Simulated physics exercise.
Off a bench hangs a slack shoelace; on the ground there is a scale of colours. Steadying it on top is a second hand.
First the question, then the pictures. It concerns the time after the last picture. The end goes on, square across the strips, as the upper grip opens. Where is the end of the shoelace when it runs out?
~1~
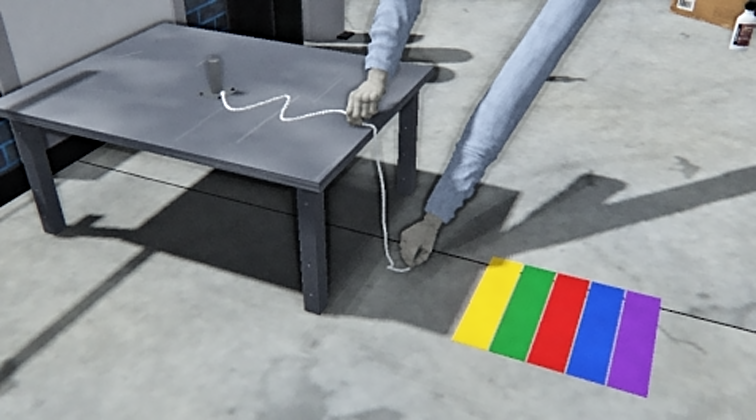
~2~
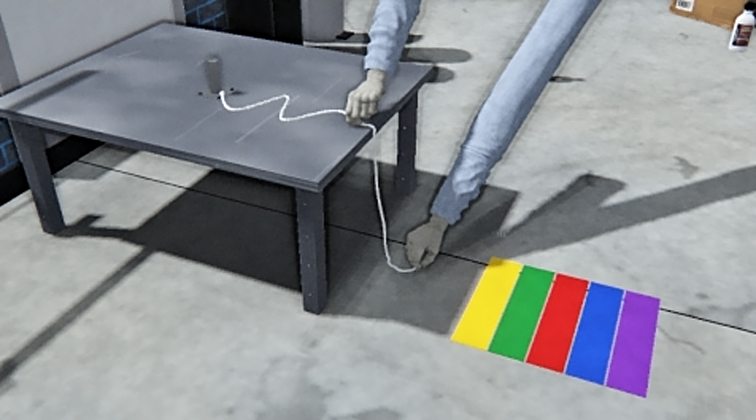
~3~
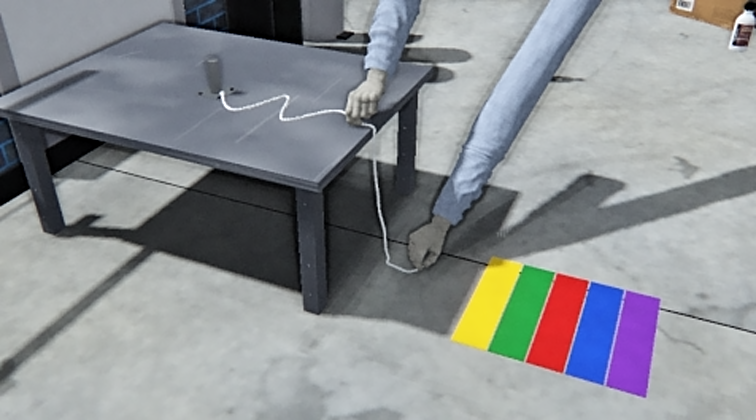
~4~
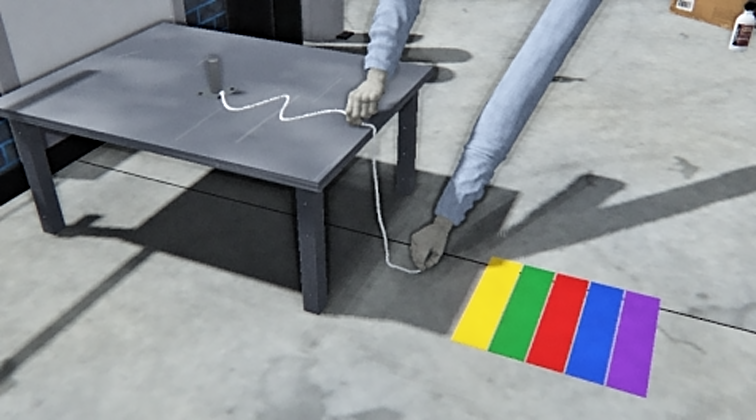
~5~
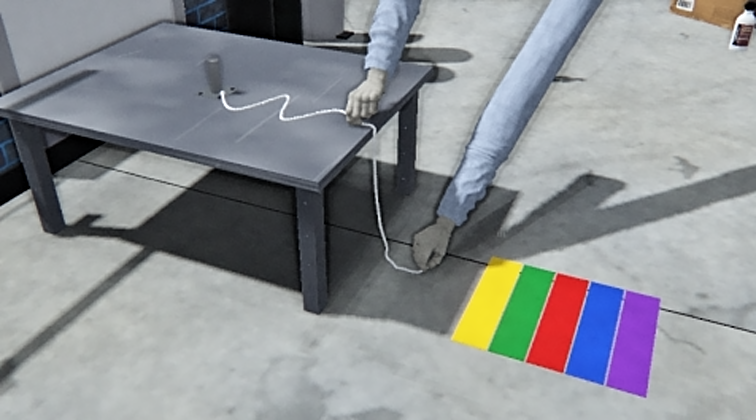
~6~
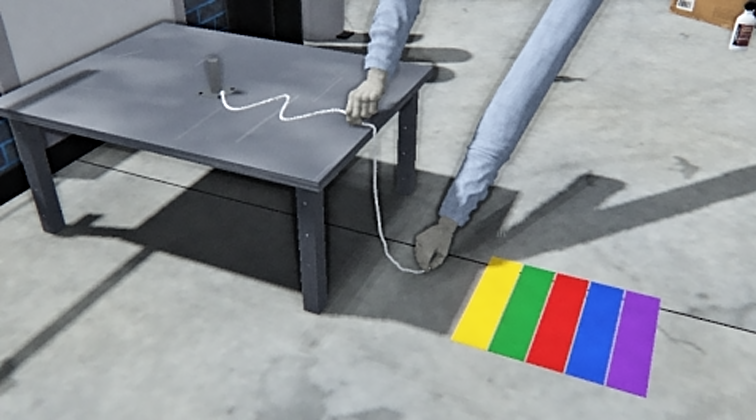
Above the purple strip.
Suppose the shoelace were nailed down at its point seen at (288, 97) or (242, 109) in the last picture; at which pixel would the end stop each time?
Respectively (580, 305) and (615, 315).
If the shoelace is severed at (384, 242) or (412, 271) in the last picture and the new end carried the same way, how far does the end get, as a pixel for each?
The places are (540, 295) and (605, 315).
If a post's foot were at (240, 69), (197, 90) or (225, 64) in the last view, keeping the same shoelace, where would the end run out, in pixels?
First close to (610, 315), next close to (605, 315), last close to (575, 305).
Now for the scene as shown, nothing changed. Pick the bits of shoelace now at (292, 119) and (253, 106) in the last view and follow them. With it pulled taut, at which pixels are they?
Final positions are (374, 125) and (278, 104), in that order.
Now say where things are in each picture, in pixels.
The first frame shows end (414, 264); yellow (477, 328); green (513, 338); red (551, 349); blue (590, 360); purple (630, 372).
The second frame shows end (420, 266); shoelace through (227, 107) (288, 98) (304, 117) (362, 124) (377, 183) (385, 245).
The third frame shows end (423, 267).
The fourth frame shows end (425, 267); shoelace through (227, 106) (288, 97) (305, 117) (362, 124) (376, 183) (386, 245).
The fifth frame shows end (427, 267).
The sixth frame shows end (429, 268); shoelace through (227, 106) (288, 97) (305, 117) (362, 124) (375, 182) (385, 244).
Soon after, end near (561, 303); over red.
Then, end near (607, 315); over blue.
At full stretch, end near (635, 322); over purple. The purple one.
